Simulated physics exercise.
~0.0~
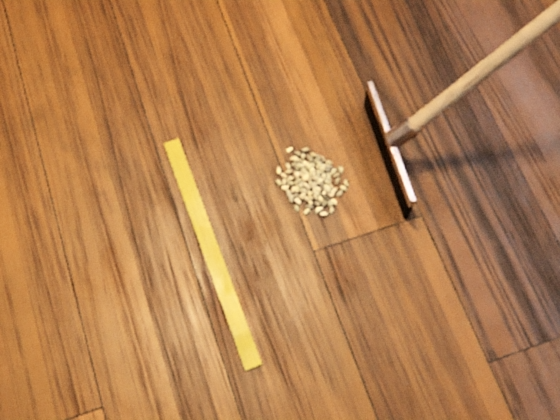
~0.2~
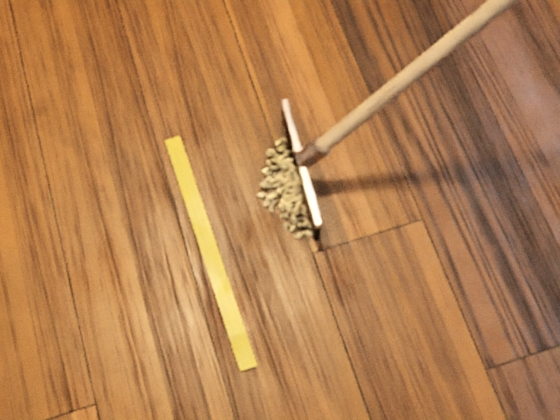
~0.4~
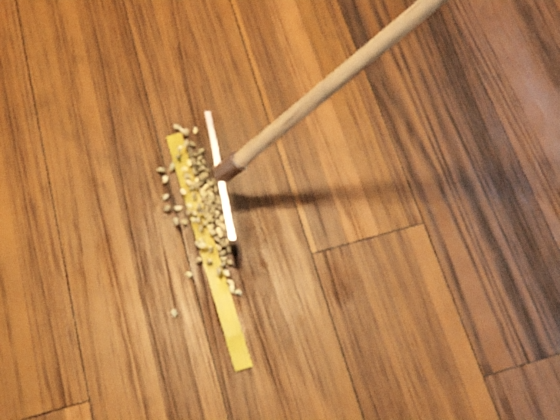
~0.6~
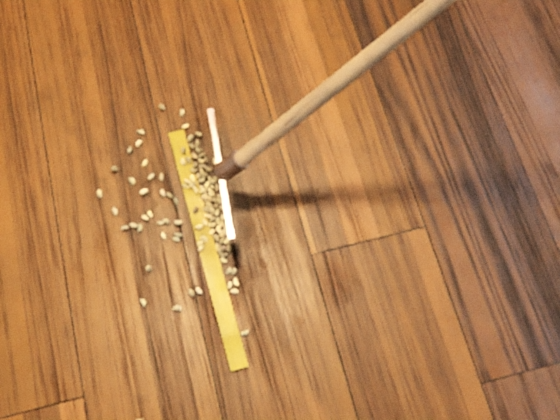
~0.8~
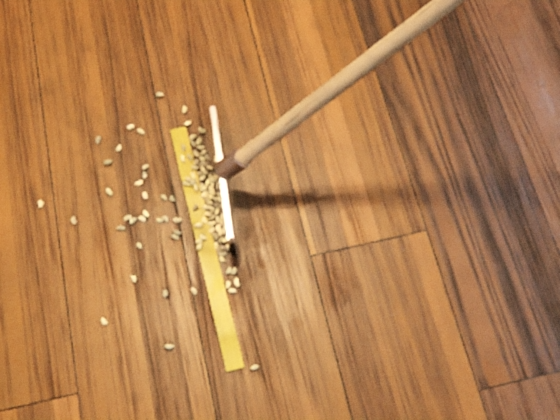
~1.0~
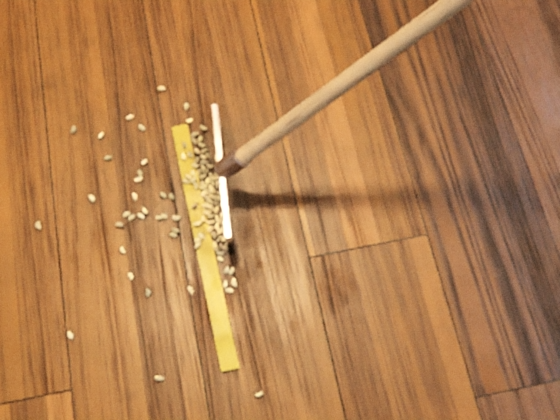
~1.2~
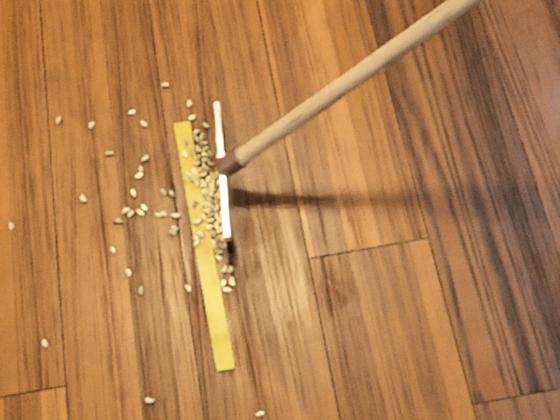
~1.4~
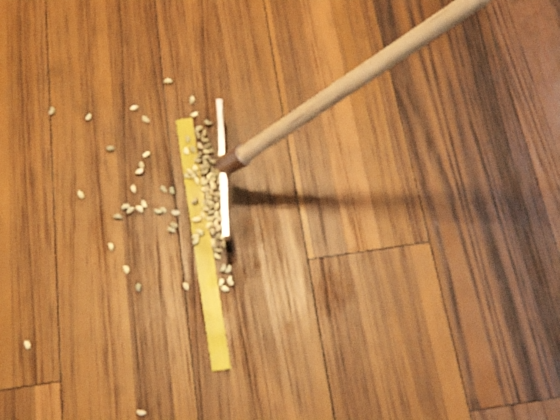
A squeegee pushing a pile of white beans left across a wooden floor, stopping by a yellow strip as many scatter beyond.
